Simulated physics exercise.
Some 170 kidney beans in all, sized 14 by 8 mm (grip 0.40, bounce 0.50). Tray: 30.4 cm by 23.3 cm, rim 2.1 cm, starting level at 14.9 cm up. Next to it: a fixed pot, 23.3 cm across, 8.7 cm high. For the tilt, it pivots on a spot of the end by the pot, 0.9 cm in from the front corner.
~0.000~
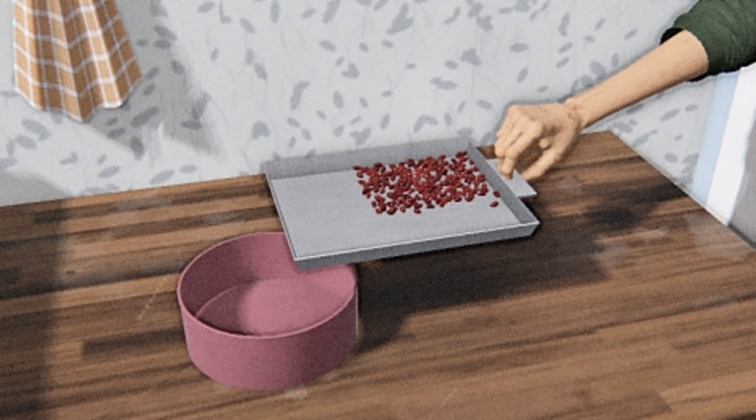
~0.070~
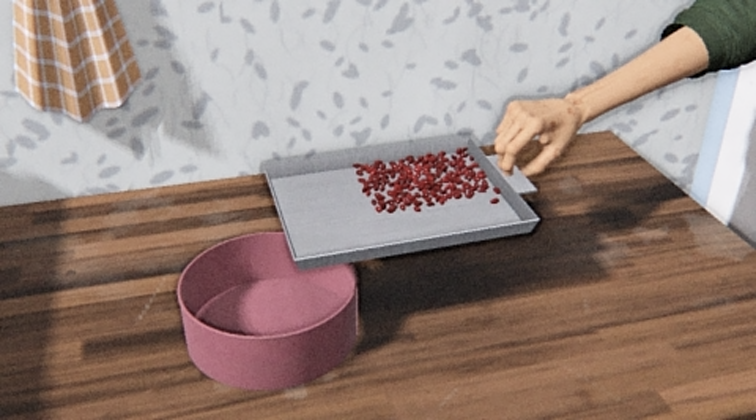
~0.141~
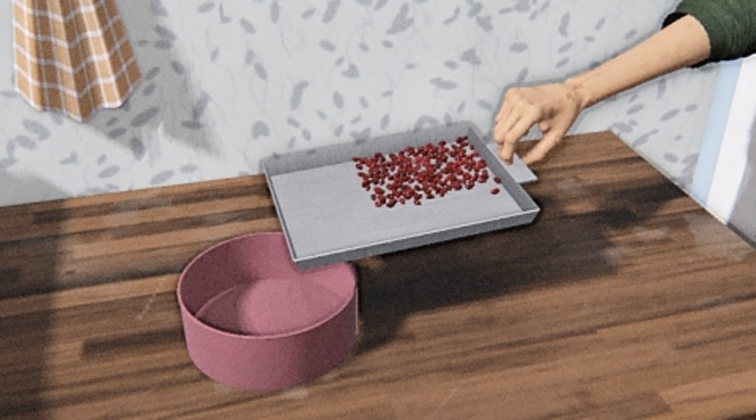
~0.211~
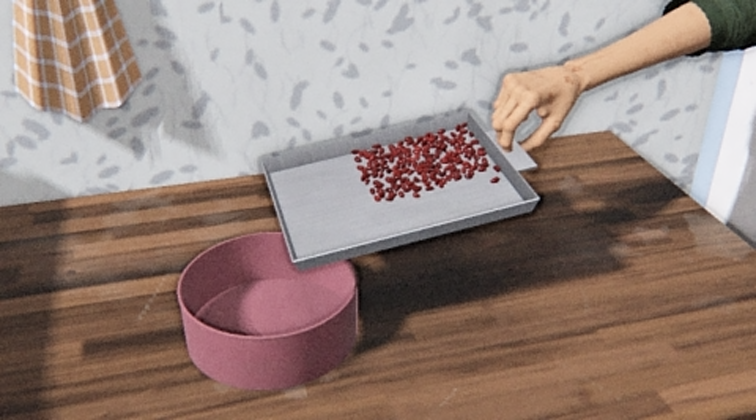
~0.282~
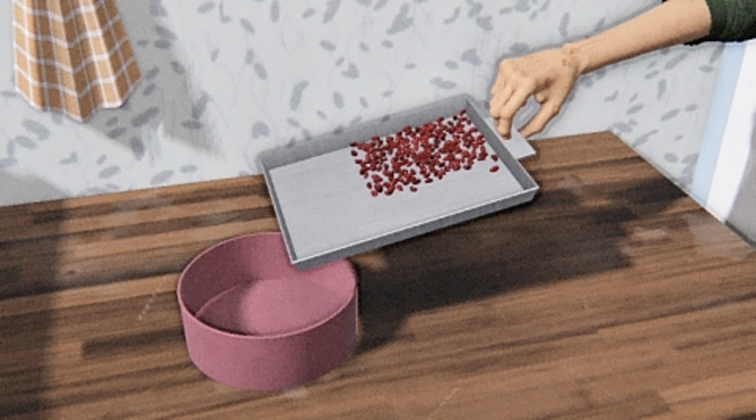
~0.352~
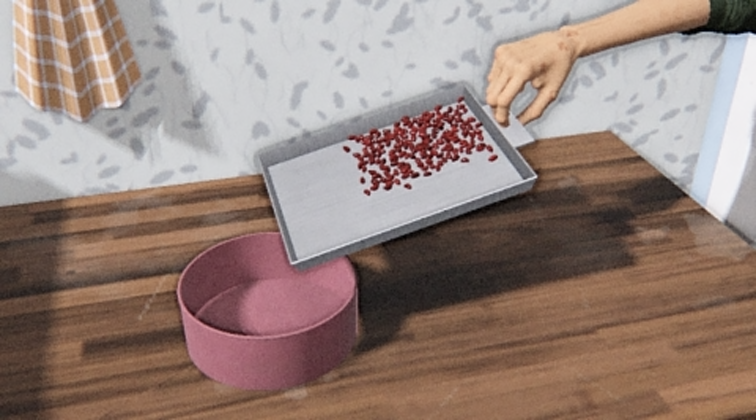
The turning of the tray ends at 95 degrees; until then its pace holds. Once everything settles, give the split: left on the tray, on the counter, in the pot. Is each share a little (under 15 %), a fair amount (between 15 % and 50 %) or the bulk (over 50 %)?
Tray: A little; counter: A little; pot: The bulk.
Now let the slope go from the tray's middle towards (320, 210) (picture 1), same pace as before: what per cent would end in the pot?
Estimate: Near 55 per cent.
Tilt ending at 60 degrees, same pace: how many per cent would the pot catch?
I'd put it at close to 40 per cent.
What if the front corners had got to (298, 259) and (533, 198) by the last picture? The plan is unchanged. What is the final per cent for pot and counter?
Final per cent - pot 40, counter 60.
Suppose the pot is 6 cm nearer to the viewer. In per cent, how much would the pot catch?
My estimate: Some 100 per cent.
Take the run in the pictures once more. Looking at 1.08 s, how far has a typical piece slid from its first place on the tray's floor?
About 25 cm.
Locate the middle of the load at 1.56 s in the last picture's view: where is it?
My estimate is roughly (268, 278).
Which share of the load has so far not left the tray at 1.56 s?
Some 50 per cent of the load.
After 1.08 s, tilt 53 degrees; the tray holds 70 %, the pot 10 %.
After 1.56 s, tilt 77 degrees; the tray holds 50 %, the pot 45 %.
Then, at 2.11 s, tilt 95 degrees; the tray holds 0 %, the pot 95 %.
At rest (2.7 s), tray 0 %, counter 5 %, pot 95 %.
